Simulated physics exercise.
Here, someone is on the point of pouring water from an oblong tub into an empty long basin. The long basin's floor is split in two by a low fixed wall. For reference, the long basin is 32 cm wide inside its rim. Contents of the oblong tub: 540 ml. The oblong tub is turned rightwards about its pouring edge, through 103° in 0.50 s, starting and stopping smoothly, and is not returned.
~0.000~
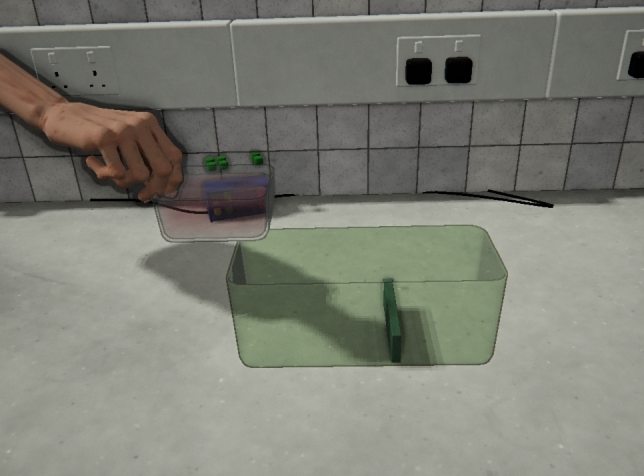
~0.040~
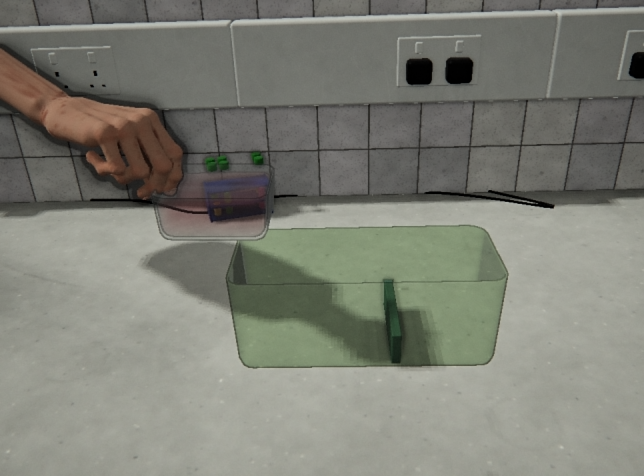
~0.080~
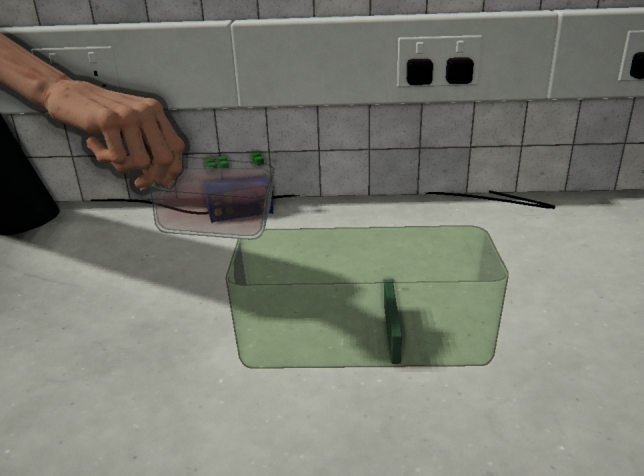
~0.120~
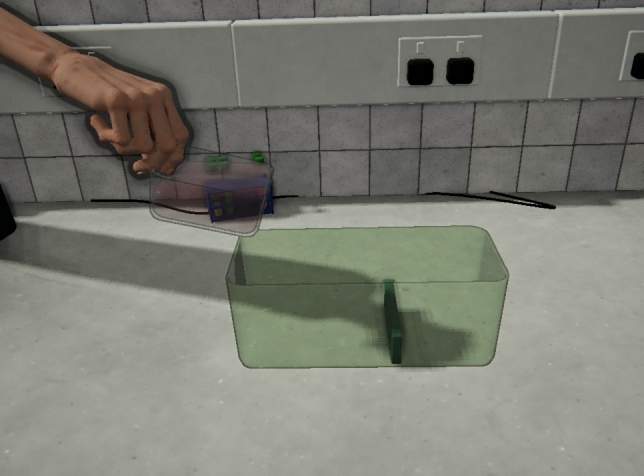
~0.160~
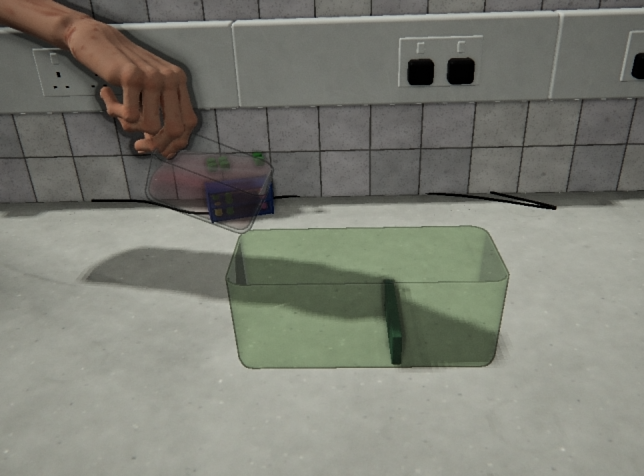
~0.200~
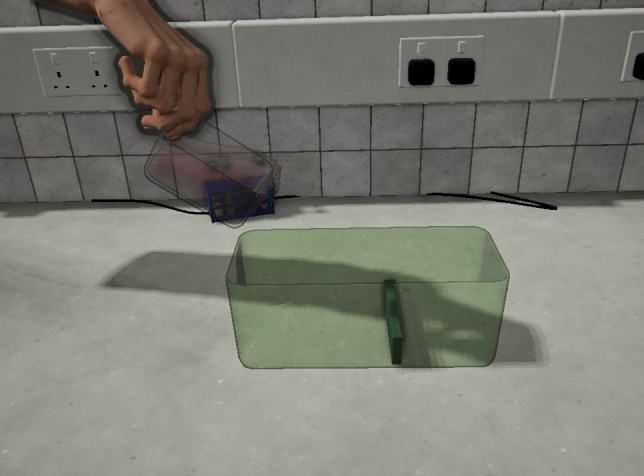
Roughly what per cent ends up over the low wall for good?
About 14 in every hundred.
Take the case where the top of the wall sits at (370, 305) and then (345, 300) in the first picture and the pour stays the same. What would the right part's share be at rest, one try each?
The first gives near 45 per cent and the second near 70 per cent.
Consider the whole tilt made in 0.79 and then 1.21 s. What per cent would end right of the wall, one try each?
Result: 10 per cent, then 5 per cent.
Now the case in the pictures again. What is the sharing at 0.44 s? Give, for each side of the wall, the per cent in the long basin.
I'd say some 20 in a hundred on the left and 0 on the right.
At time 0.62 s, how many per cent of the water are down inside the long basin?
Some 90 percent.
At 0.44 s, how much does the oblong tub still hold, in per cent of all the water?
At that time about 20 in a hundred parts are still held.
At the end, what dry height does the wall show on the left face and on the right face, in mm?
On the left it's about 26 mm; on the right, about 38 mm.
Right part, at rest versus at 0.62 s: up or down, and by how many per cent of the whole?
The right part gains close to 8 per cent.
By 0.44 s the tilt is 99° and 19 per cent is still to pour, 21 is left of the wall and 0 right of it.
By 0.62 s the tilt is 103° and 1 per cent is still to pour, 84 is left of the wall and 6 right of it.
By 0.80 s the tilt is 103° and 0 per cent is still to pour, 79 is left of the wall and 7 right of it.
By 1.00 s the tilt is 103° and 0 per cent is still to pour, 84 is left of the wall and 8 right of it.
At rest 79 per cent lies left of the wall, 14 right of it and 7 outside.
